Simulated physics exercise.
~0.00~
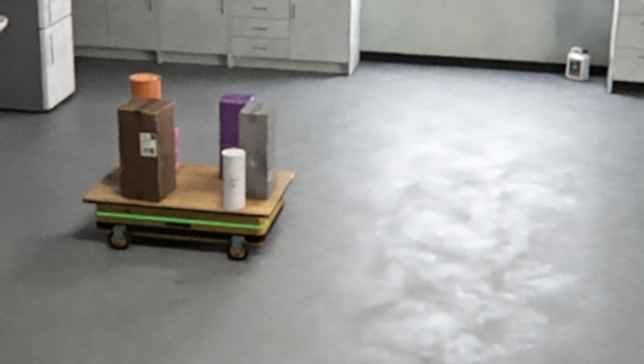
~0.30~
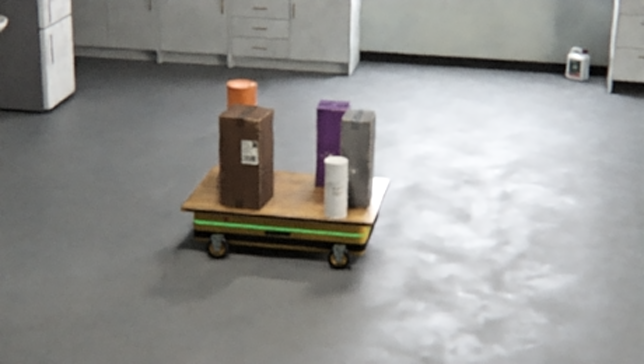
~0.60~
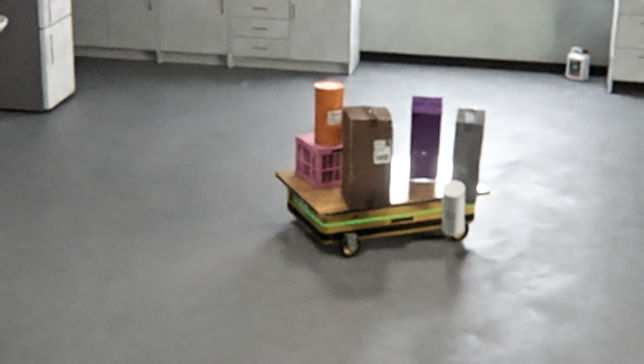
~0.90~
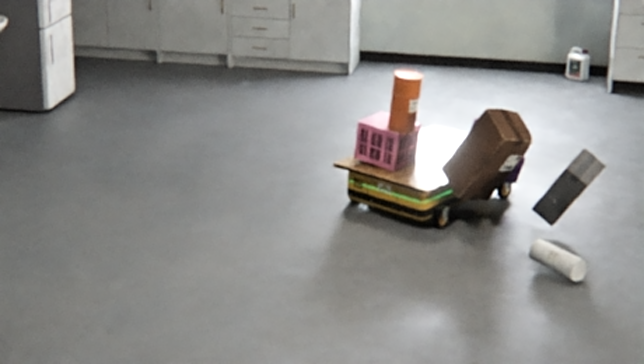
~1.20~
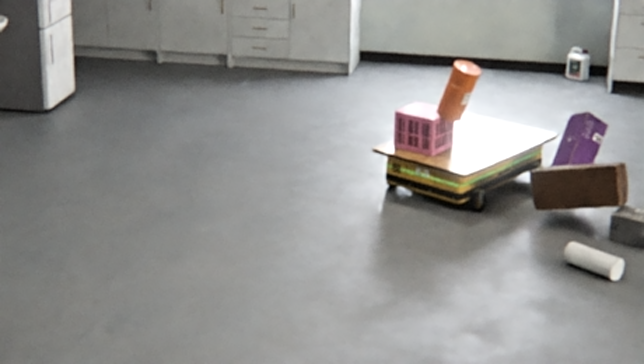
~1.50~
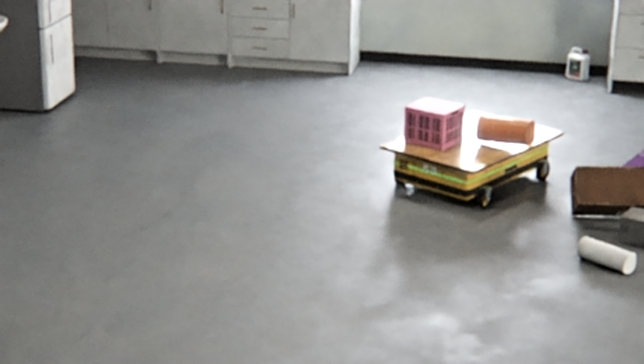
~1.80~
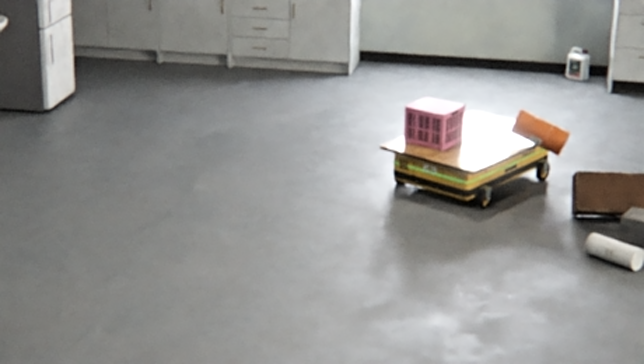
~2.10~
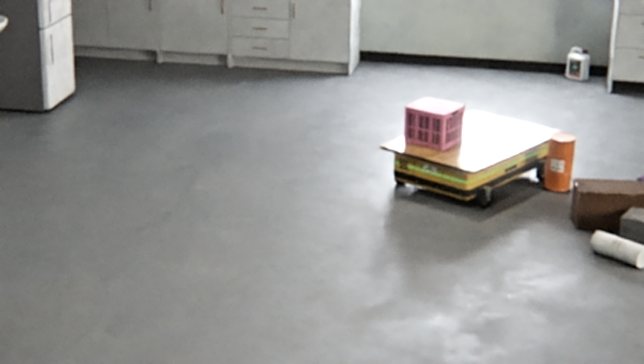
A flat wooden cart rolls to the right across a grey floor, carrying brown, purple and grey boxes, a white canister, and an orange canister behind the brown box. As it swings away into a turn, a pink crate comes into view beneath the orange canister, and the purple box, grey box and white canister begin to lean. The brown box tips too, and all four tumble off the right side onto the floor. The cart stops while the orange canister topples onto the deck, rolls off the edge and lands upside down beside it. Only the pink crate remains aboard.
